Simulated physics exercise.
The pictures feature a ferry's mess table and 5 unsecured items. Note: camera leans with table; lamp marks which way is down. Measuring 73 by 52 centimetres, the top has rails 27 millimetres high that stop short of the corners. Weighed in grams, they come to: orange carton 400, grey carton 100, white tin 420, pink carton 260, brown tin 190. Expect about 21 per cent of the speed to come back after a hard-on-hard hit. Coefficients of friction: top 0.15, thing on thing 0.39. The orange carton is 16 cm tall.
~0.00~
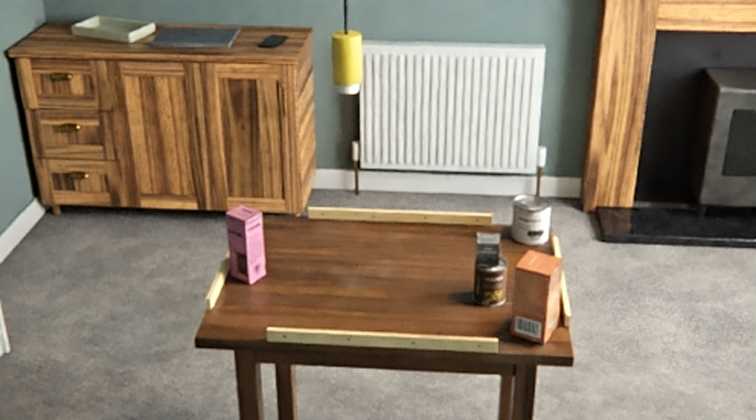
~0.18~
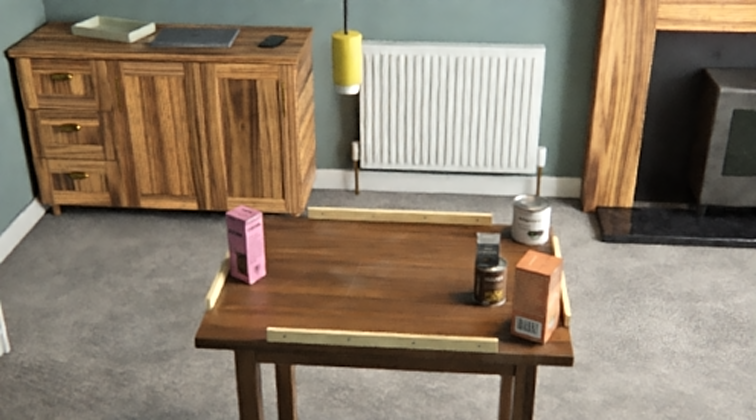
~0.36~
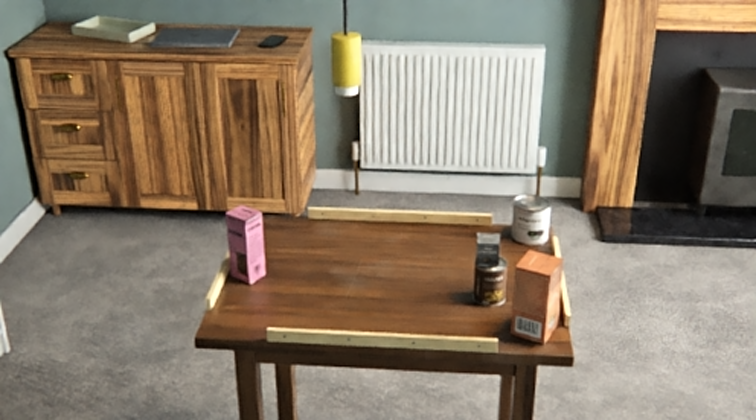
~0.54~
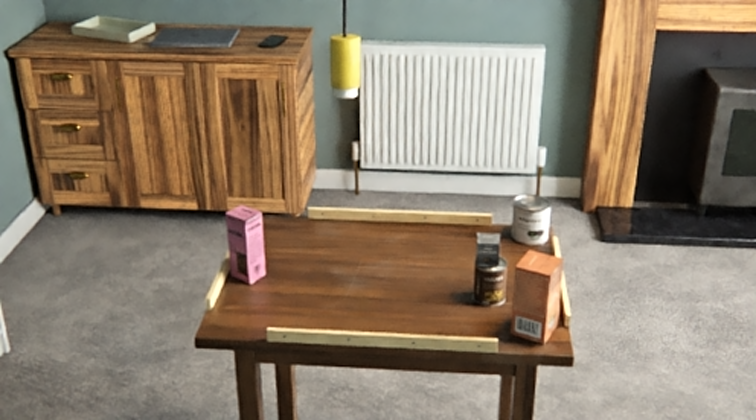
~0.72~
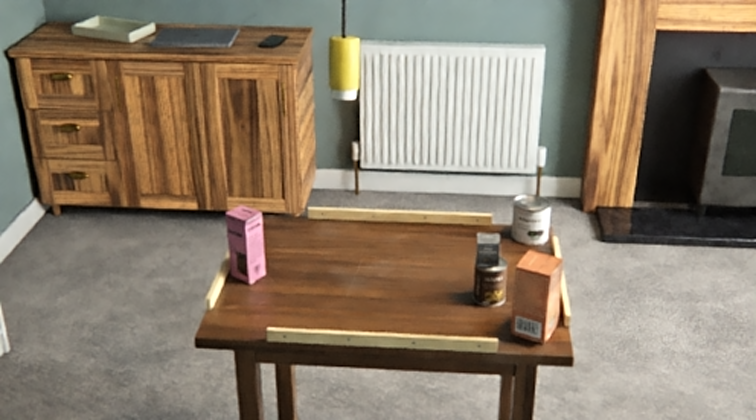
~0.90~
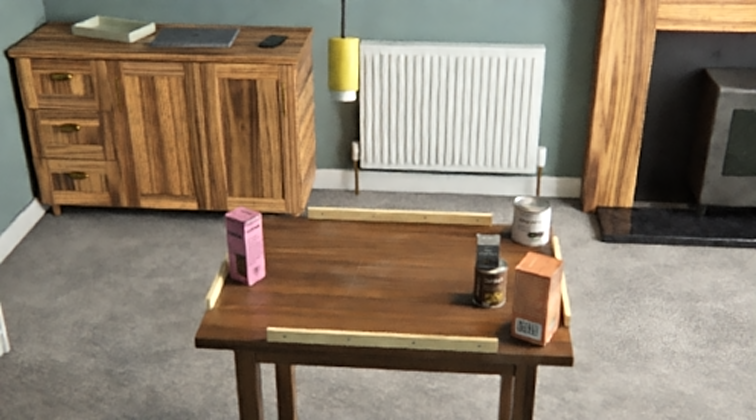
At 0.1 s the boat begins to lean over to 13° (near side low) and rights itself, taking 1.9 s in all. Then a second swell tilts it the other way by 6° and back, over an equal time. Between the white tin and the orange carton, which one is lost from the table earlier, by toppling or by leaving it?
The second of the two.
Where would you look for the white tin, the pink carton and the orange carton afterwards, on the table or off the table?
Well, the white tin does not come off, the pink carton does come off, and the orange carton does come off.
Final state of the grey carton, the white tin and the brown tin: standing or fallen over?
In the last frame the grey carton remains up, the white tin remains up and the brown tin remains up.
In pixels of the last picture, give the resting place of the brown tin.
Resting point, approx. (491, 321) px.
By 1.40 s, floor tilted 9°, near side down; orange carton now off the table; white tin 12 cm from its spot near (534, 244); pink carton 14 cm from its spot.
By 1.80 s, floor tilted 1°, near side down; pink carton now off the table; white tin 20 cm from its spot near (537, 263); grey carton 18 cm from its spot.
By 2.30 s, floor tilted 1°, far side down; white tin 20 cm from its spot near (537, 263); grey carton 18 cm from its spot; brown tin 15 cm from its spot.
When it is over (4.4 s), off the table, orange carton and pink carton; not toppled but over 5 cm from the start, grey carton, white tin and brown tin. End places, in pixels of the last picture, white tin near (537, 263). White tin was never lost; orange carton went at 1.26 s.
